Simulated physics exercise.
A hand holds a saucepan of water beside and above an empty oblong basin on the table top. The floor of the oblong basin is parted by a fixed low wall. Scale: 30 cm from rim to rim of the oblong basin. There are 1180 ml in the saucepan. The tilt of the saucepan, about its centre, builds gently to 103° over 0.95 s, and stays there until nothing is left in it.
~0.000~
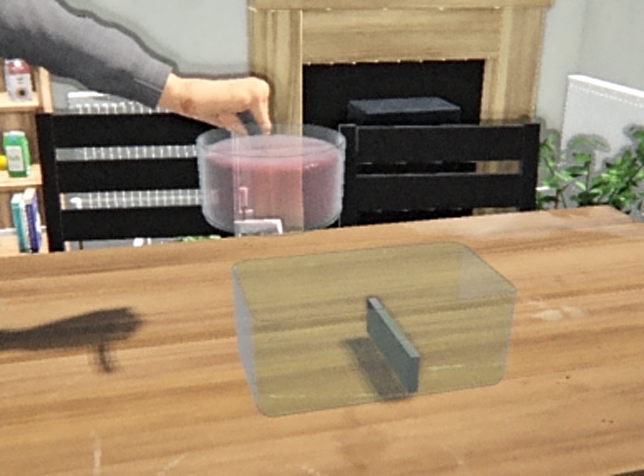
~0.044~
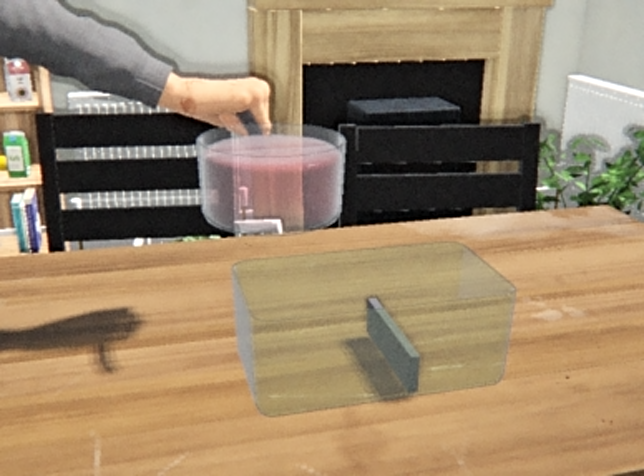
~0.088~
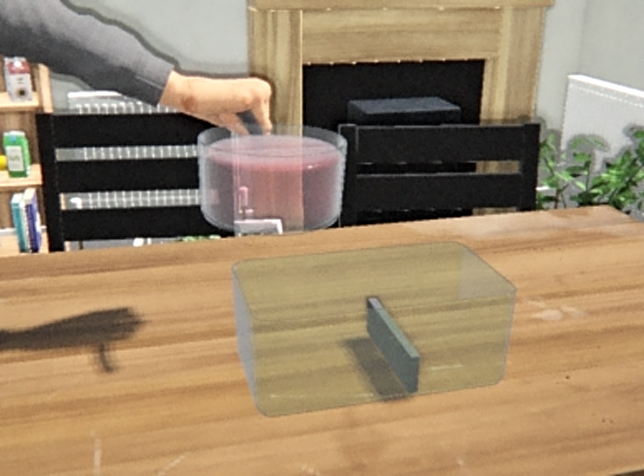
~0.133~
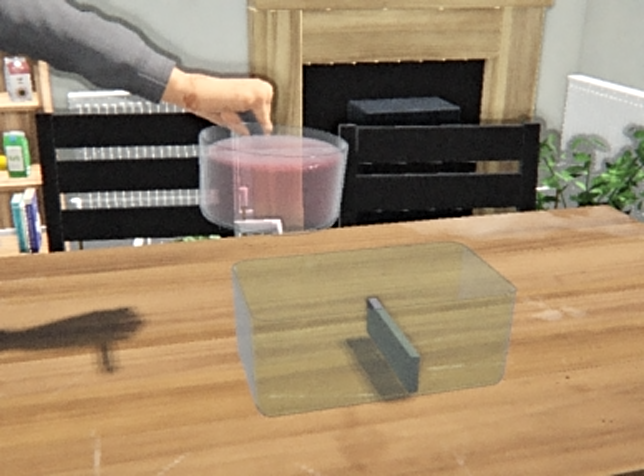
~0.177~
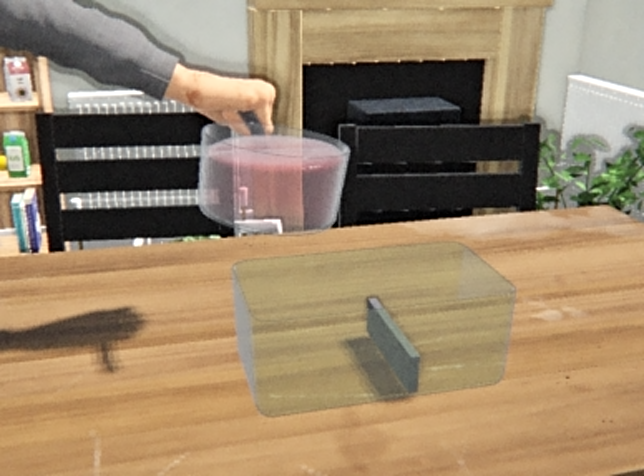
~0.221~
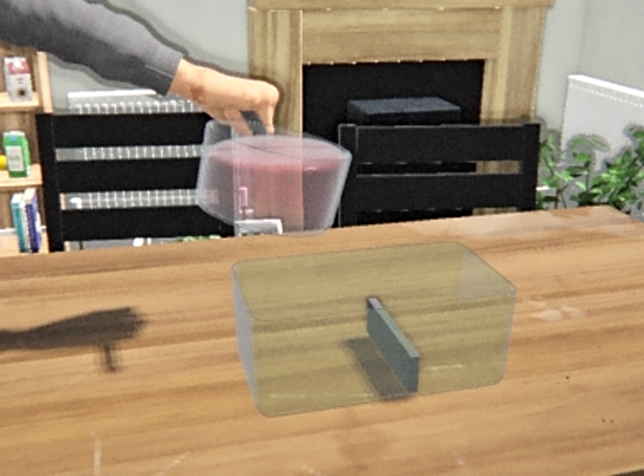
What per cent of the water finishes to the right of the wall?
Roughly 46 per cent is past the wall.
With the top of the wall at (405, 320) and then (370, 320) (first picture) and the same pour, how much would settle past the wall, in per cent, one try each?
First 25, then 70 per cent.
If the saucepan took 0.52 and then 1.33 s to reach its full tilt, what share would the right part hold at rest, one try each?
In turn about 25 and 55 per cent.
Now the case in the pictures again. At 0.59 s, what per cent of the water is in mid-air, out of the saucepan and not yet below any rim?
About 30 per cent.
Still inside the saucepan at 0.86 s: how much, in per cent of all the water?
About 12 per cent.
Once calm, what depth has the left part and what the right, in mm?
Some 22 mm on the left and 32 mm on the right.
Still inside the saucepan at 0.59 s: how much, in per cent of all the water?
About 56 per cent.
Then, 0.59 s in, the tilt is 71° and 55 per cent is still to pour, 4 is left of the wall and 10 right of it.
Then, 0.86 s in, the tilt is 101° and 11 per cent is still to pour, 31 is left of the wall and 50 right of it.
Then, 1.14 s in, the tilt is 103° and 1 per cent is still to pour, 50 is left of the wall and 47 right of it.
Then, 1.45 s in, the tilt is 103° and 0 per cent is still to pour, 53 is left of the wall and 46 right of it.
Finally, 53 per cent lies left of the wall, 46 right of it and 1 outside.
